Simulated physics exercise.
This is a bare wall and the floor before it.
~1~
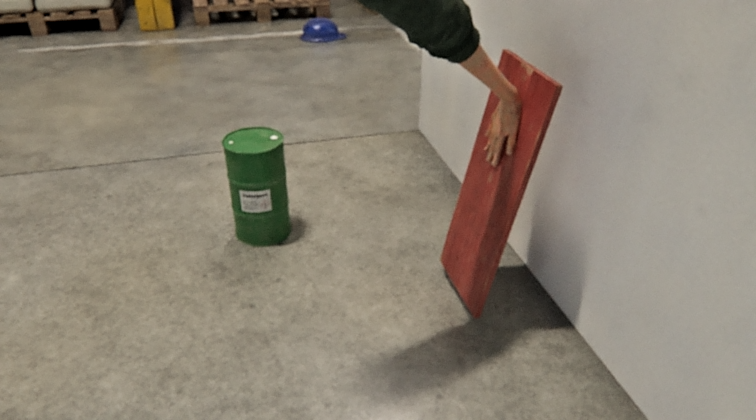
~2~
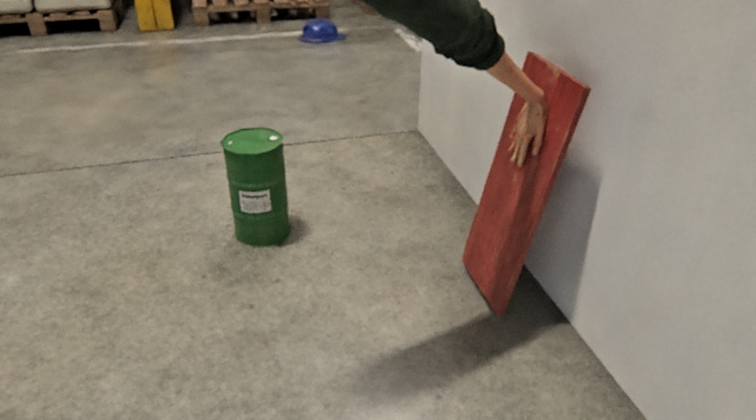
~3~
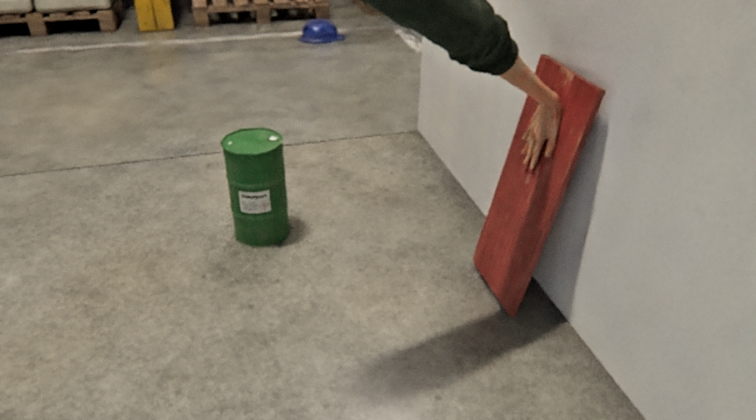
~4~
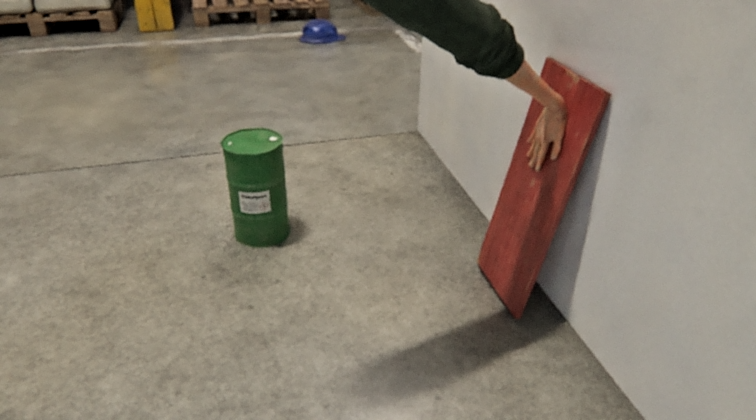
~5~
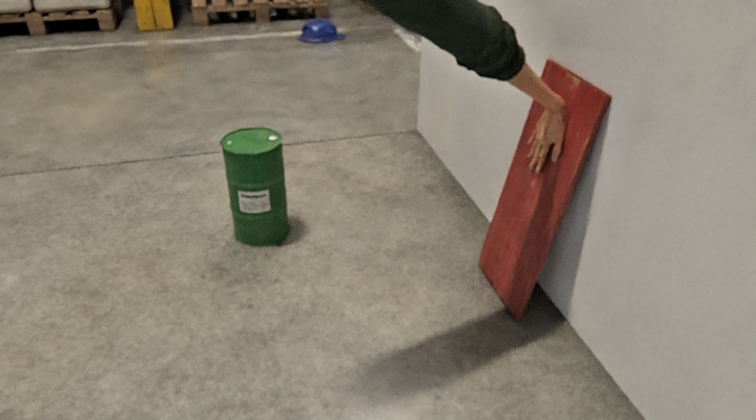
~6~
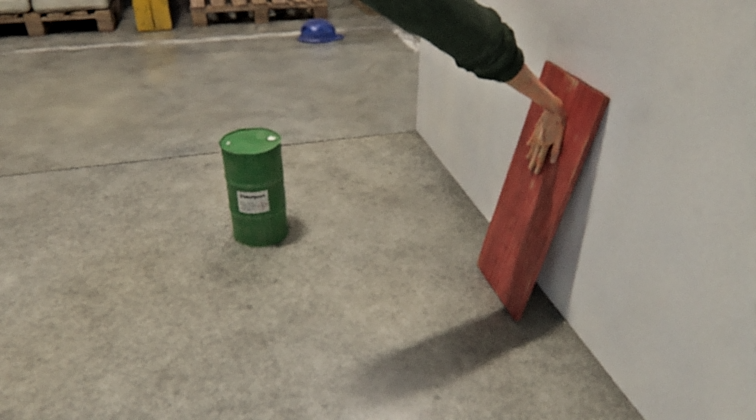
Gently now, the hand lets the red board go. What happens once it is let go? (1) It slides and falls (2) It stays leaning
It stays leaning (2).
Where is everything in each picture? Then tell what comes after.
The first frame shows on its way; red board (491, 188); green canister (259, 187).
The second frame shows on its way; red board (515, 188); green canister (258, 188).
The third frame shows on its way; red board (528, 190); green canister (258, 188).
The fourth frame shows on its way; red board (533, 192); green canister (258, 188).
The fifth frame shows propped up under the hand; red board (533, 194); green canister (257, 187).
The sixth frame shows propped up under the hand; red board (532, 195); green canister (256, 188).
Then, 0.30 s on from there, no change.
Then, 0.70 s on from there, red board resting near (532, 195).
In the end, both unmoved. At the end, from the last picture's camera, red board near (532, 195). The board remains leaning.
